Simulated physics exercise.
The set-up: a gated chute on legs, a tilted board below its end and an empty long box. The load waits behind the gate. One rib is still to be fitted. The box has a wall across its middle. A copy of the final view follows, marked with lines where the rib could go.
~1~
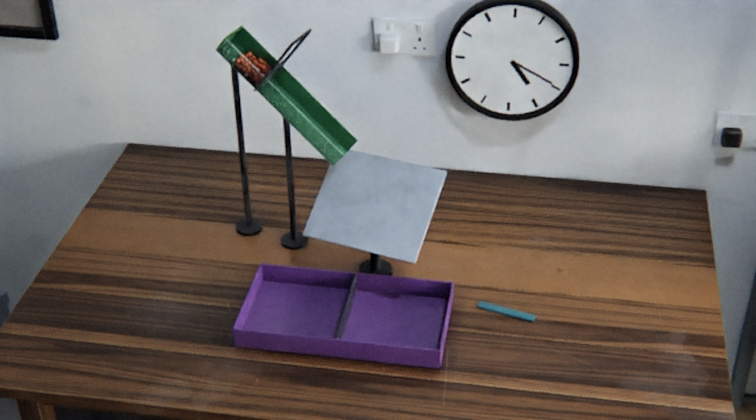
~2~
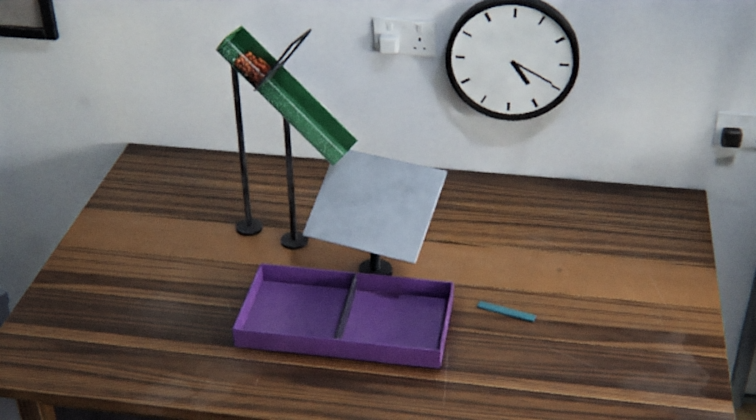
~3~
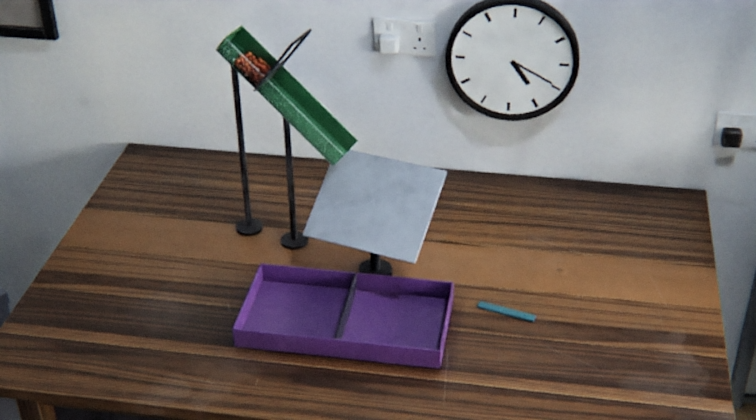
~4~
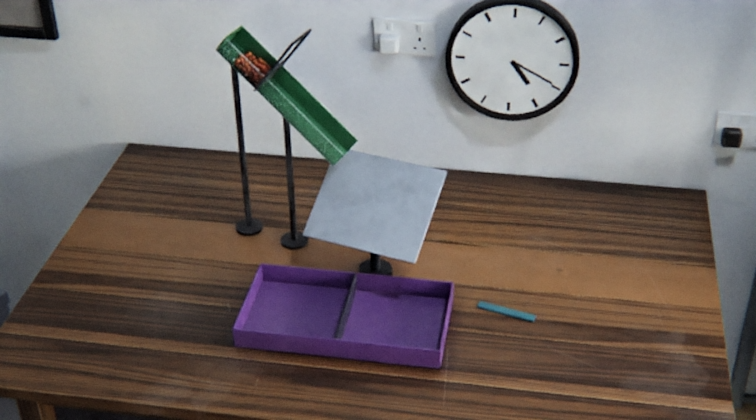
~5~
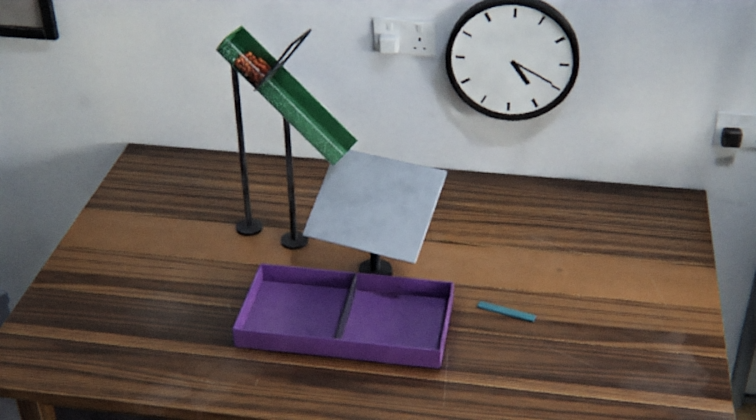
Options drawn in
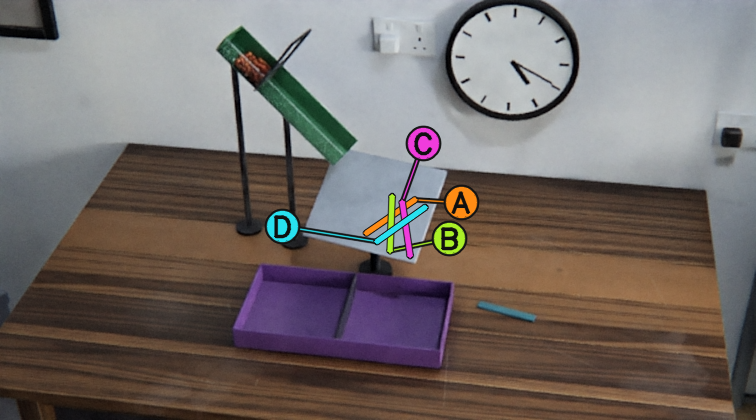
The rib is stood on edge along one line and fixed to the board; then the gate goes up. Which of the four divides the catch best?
D.
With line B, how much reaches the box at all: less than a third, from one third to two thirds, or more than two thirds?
Line B gives more than two thirds.
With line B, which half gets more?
The right half.
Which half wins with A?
More lands on the left.
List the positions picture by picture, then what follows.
The first picture shows load behind the gate near (258, 68), clay pellets; lip of the chute near (341, 159), sloping fairly steeply.
The second picture shows middle of the board near (374, 203), tilted fairly steeply; middle of its low edge near (357, 249); of its high edge near (391, 159).
The third picture shows front corners of the box near (233, 329) and (440, 351); front end of its middle wall near (335, 339); gate still shut near (276, 68).
The fourth picture shows middle of the load near (258, 68); lip near (341, 159).
The fifth picture shows middle of the load near (258, 68); lip near (341, 159).
On the marked copy, line A from (414, 199) to (366, 233); line B from (392, 196) to (390, 250); line C from (402, 202) to (410, 255); line D from (425, 207) to (376, 241).
With A, of what is caught, all but a few in the left half, a small share in the right.
With B, of what is caught, a small share in the left half, the bulk in the right.
With C, of what is caught, a small share in the left half, all but a few in the right.
With D, of what is caught, close to two thirds in the left half, close to a third in the right.
